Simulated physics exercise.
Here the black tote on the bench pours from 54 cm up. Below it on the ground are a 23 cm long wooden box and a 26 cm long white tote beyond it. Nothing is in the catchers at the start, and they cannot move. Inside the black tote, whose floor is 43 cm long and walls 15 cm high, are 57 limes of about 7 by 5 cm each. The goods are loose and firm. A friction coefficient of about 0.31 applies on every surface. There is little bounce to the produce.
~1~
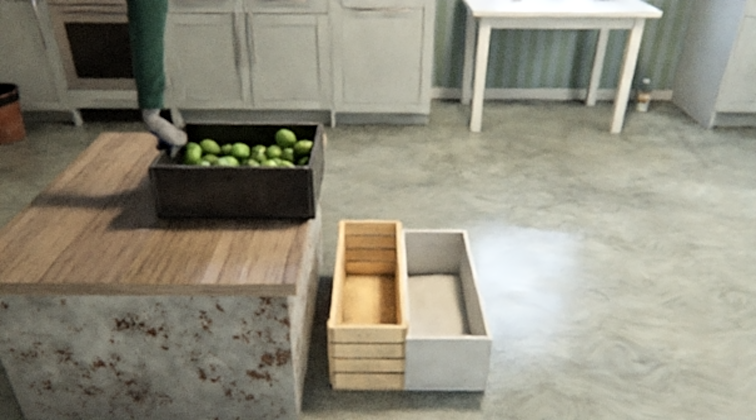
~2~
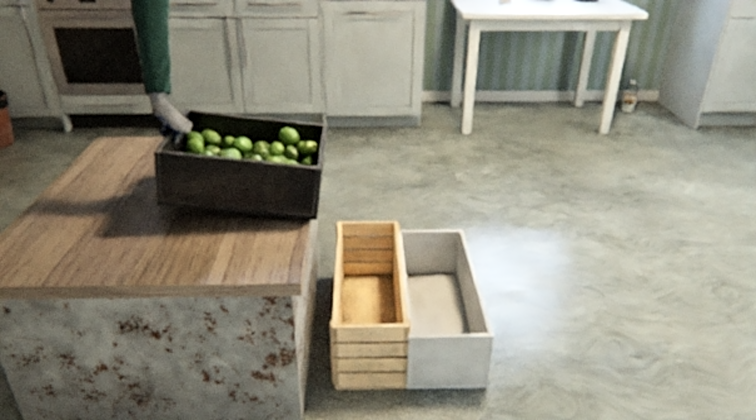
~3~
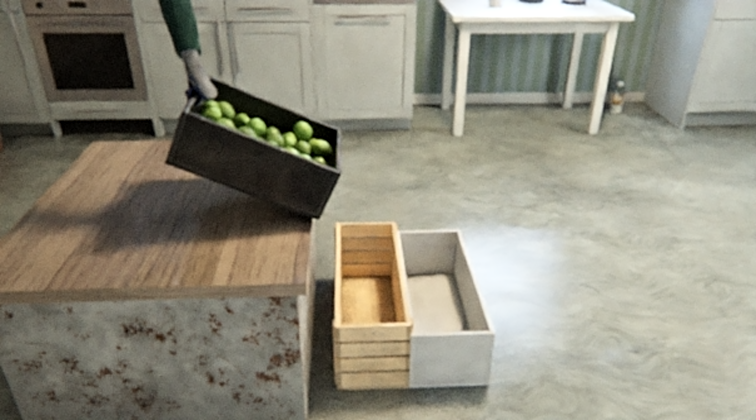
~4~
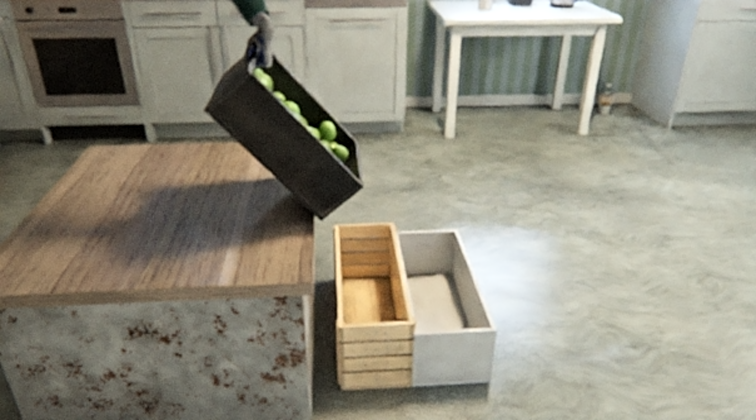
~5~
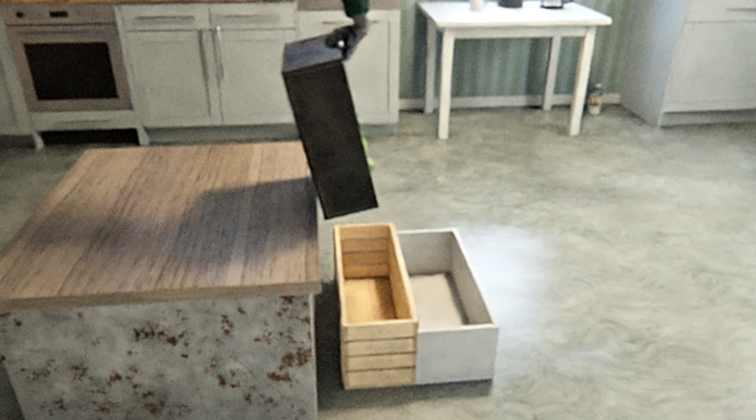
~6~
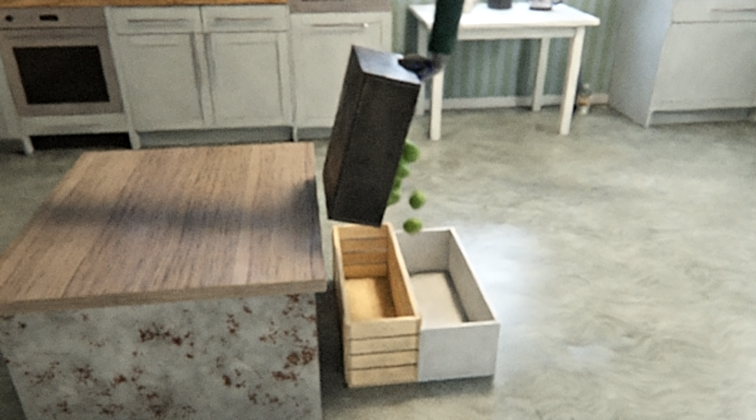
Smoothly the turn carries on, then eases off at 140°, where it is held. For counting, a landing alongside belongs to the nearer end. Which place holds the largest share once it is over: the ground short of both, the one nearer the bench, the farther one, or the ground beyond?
Largest share: Farther.
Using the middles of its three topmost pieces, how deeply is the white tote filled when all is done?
Height: About 8 cm.
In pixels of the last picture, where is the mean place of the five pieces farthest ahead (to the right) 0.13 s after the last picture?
The five leading pieces sit around (452, 242) in the last view.
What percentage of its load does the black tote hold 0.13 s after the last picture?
About 45 percent.
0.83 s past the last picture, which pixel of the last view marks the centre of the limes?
(435, 308).
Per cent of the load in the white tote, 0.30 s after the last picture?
Estimate for then: Some 55 percent.
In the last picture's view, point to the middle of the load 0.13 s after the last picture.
The centre sits near (402, 194).
Then, 0.13 s after the last picture, tilt 121°; 26 still in the black tote, 2 in the white tote and 29 in the air.
Then, 0.30 s after the last picture, tilt 136°; 4 still in the black tote, 3 in the wooden box, 30 in the white tote and 20 in the air.
Then, 0.53 s after the last picture, tilt 140°; 12 in the wooden box, 41 in the white tote, 3 on the ground beyond the white tote and 1 in the air.
Outcome (0.83 s after the last picture), 12 in the wooden box, 42 in the white tote and 3 on the ground beyond the white tote.
